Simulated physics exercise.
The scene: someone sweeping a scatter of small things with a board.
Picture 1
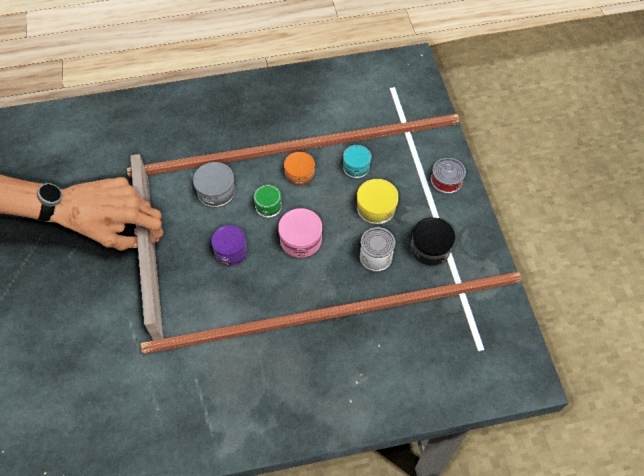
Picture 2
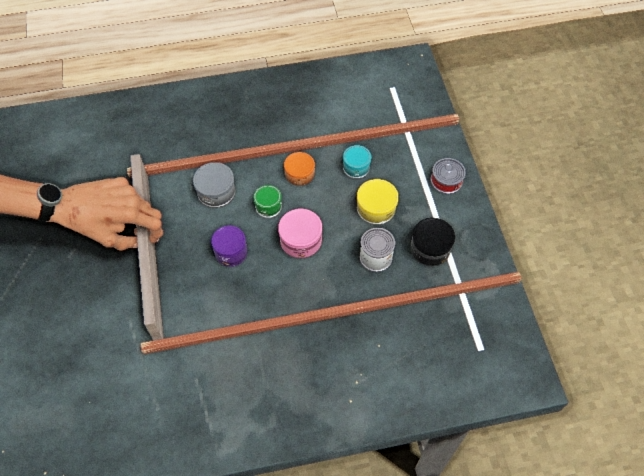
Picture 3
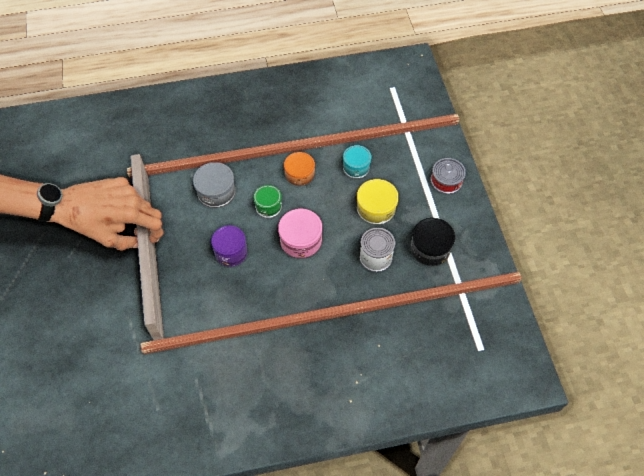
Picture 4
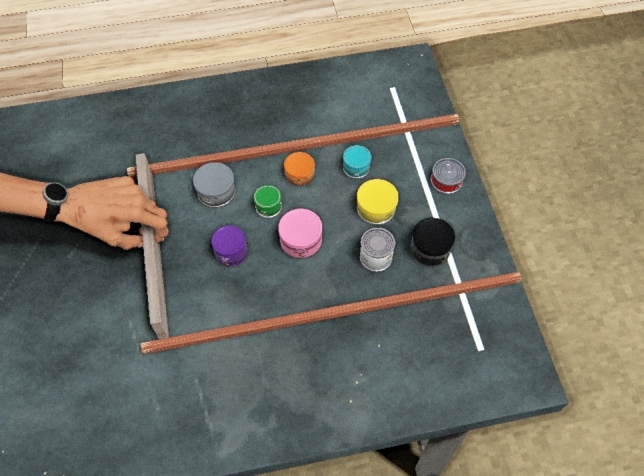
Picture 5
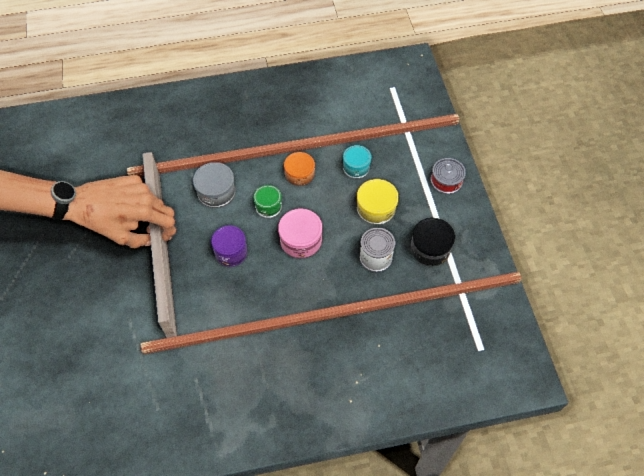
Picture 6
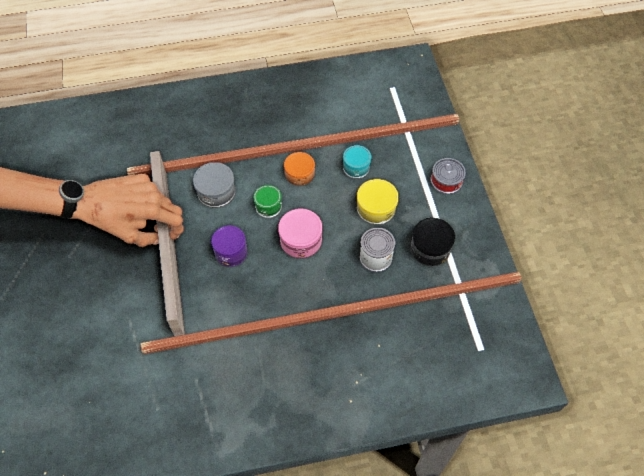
We see tubs and tins of various colours scattered between two wooden strips on a dark tabletop, while a hand wearing a watch holds a board still at the left, then slides it slightly right; the containers stay put.
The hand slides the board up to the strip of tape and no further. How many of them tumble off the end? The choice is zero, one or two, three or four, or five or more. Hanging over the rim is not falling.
In the end the number that fall off is one or two.
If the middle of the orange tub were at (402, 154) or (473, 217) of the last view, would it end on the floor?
The orange tub drops off; falls.
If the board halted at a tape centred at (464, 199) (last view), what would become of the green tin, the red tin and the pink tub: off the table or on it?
The green tin is kept; the red tin comes down; the pink tub is lost.
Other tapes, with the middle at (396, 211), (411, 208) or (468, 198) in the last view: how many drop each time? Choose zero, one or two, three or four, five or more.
The falls would be not one; none; 5 or more.
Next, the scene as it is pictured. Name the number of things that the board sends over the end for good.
Exactly 2.
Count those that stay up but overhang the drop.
Overhanging: 4.
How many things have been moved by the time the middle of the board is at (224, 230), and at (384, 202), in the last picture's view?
At the one place 2, at the other 10.
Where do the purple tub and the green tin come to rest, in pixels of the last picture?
First (453, 210), then (439, 178).
Soon after, none off yet; red tin at rest near (448, 176); black tub at rest near (432, 242); yellow tin at rest near (377, 202).
In the end, the number that fall off is one or two; gone, turquoise tin and red tin.
